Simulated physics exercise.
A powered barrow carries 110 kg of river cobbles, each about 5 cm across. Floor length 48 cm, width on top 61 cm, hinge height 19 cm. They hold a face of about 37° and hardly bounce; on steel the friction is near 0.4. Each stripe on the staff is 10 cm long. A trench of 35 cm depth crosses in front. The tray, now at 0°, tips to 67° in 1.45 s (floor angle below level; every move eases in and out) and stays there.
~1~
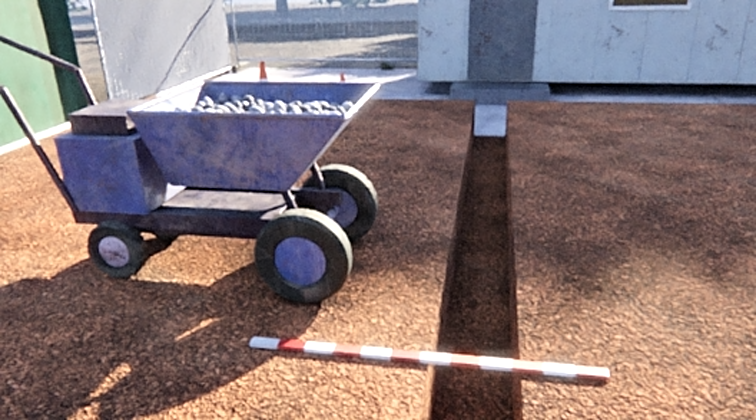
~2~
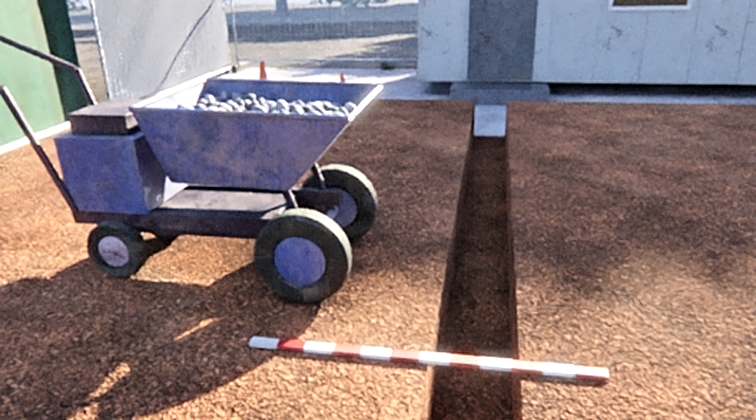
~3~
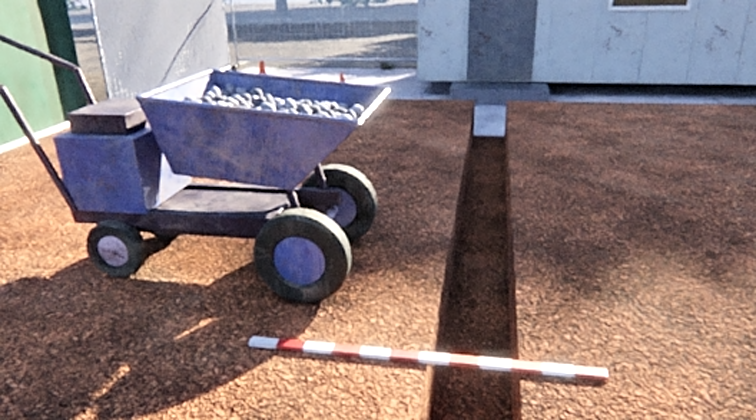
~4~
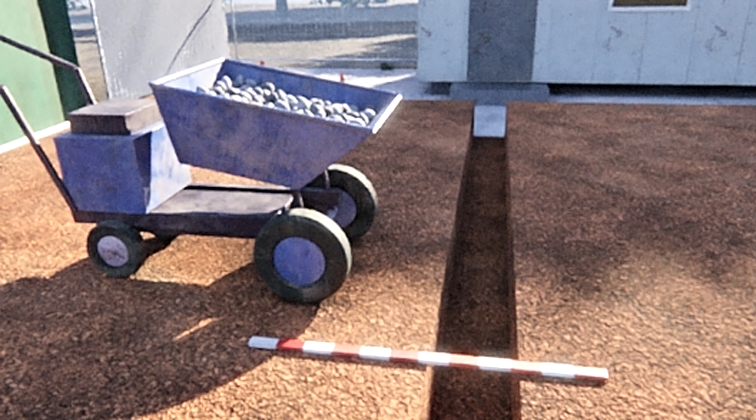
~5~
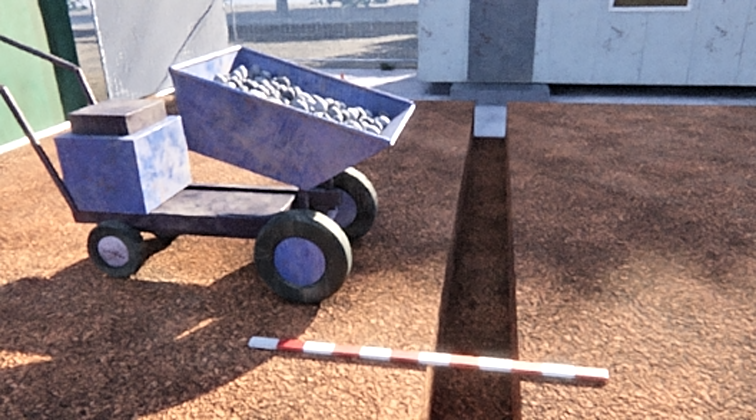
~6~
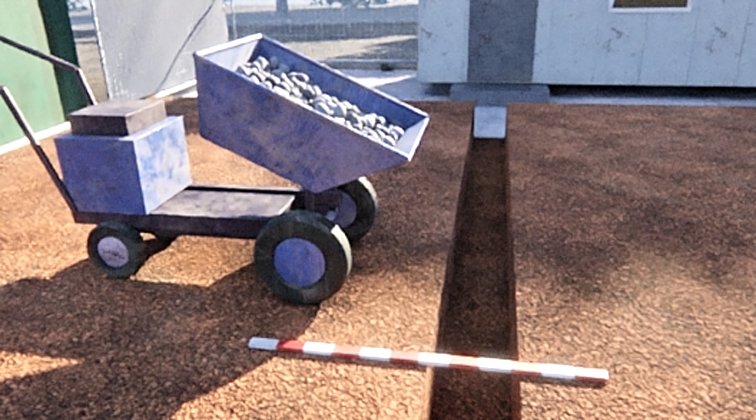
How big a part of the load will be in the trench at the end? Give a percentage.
Close to 72 in a hundred.
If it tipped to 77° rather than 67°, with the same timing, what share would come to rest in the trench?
Then about 75 per cent.
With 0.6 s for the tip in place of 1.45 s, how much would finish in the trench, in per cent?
Then about 50 per cent.
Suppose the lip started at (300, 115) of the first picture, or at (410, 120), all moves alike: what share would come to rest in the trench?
About 100 and 20 per cent.
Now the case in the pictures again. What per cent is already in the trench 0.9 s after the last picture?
Some 25 per cent.
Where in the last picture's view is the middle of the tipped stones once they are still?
Their middle is at about (494, 328).
Then, 0.5 s after the last picture the floor is at 57°, 100 % in the tray; the foremost stones are at (447, 207).
Then, 0.9 s after the last picture the floor is at 67°, 63 % in the tray, 25 % in the trench, 12 % past the trench; the foremost stones are at (564, 280).
Then, 1.3 s after the last picture the floor is at 67°, 31 % in the tray, 41 % in the trench, 28 % past the trench; the foremost stones are at (655, 277).
Then, 3.2 s after the last picture the floor is at 67°, 0 % in the tray, 72 % in the trench, 28 % past the trench; the foremost stones are at (689, 279).
